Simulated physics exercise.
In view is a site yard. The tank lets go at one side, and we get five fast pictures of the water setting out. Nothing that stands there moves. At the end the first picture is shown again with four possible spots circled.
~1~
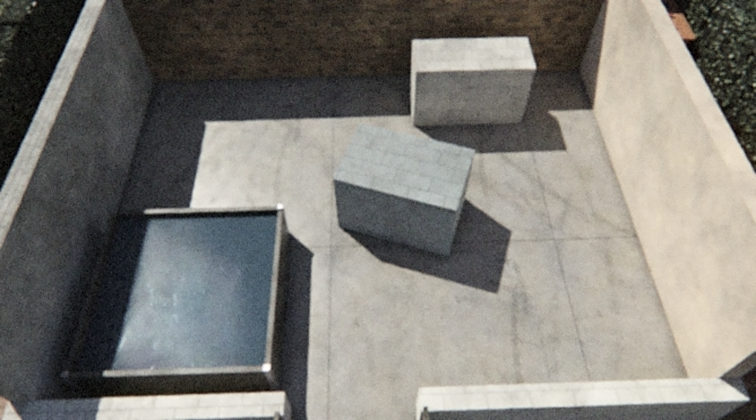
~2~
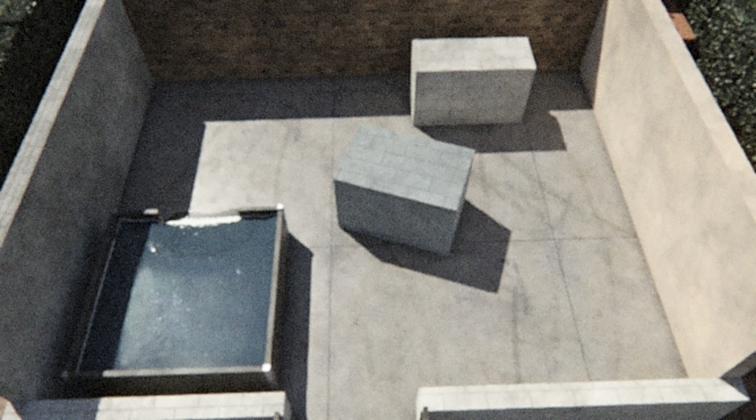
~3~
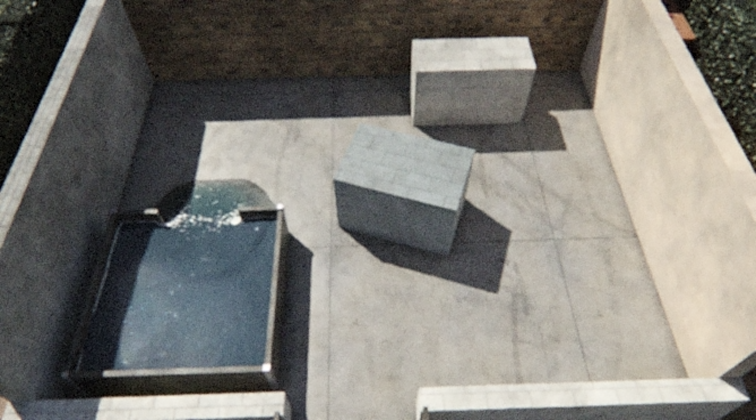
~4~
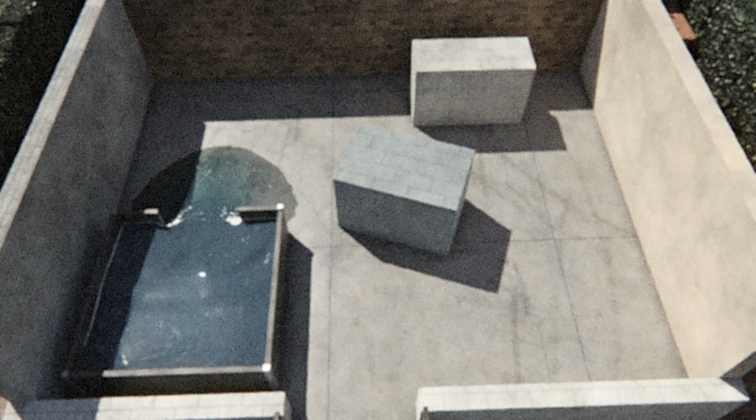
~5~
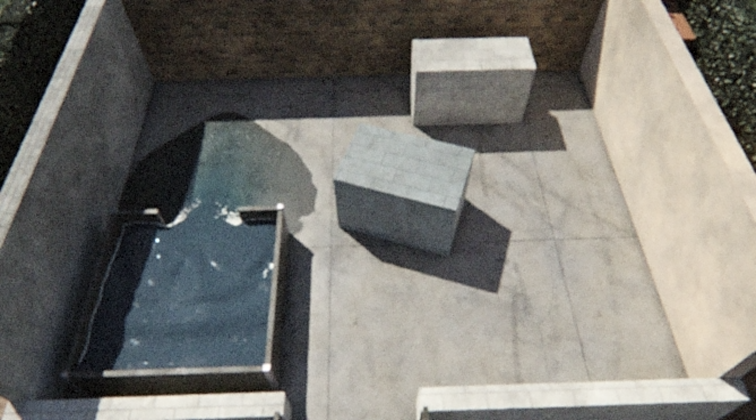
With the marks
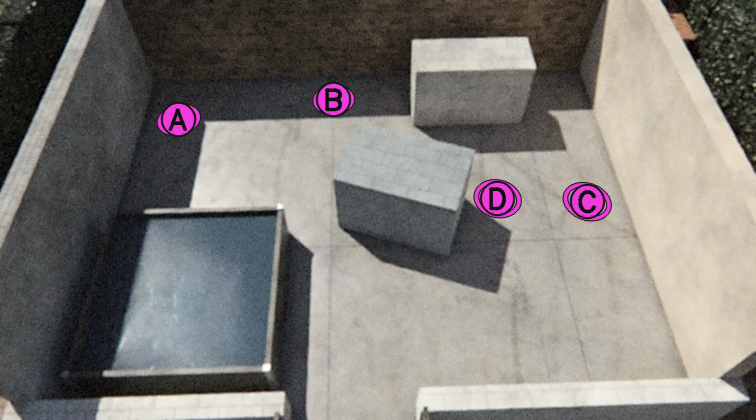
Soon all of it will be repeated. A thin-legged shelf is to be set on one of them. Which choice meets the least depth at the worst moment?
The best spot is D.
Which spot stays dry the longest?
That is spot C.
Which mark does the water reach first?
A it is.
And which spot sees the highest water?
A.
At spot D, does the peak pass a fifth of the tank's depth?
No.
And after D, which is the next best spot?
That is spot C.
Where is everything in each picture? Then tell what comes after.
The first frame shows tank full, its middle at (185, 287); open gate at (352, 395).
In the second frame, water covers 1 % of the ground, its front hidden from here.
The third frame shows front seen at (196, 184), 4 % of the ground wet.
The fourth frame shows front seen at (218, 149), 8 % of the ground wet.
The fifth frame shows front seen at (228, 115), 14 % of the ground wet.
On the marked copy, A at (178, 119); B at (333, 99); C at (587, 201); D at (497, 198).
Choosing A, the water peaks at about 54 % of the depth that stood in the tank.
Choosing B, the water peaks at about 33 % of the depth that stood in the tank.
Choosing C, the water peaks at about 18 % of the depth that stood in the tank.
Choosing D, the water peaks at about 9 % of the depth that stood in the tank.
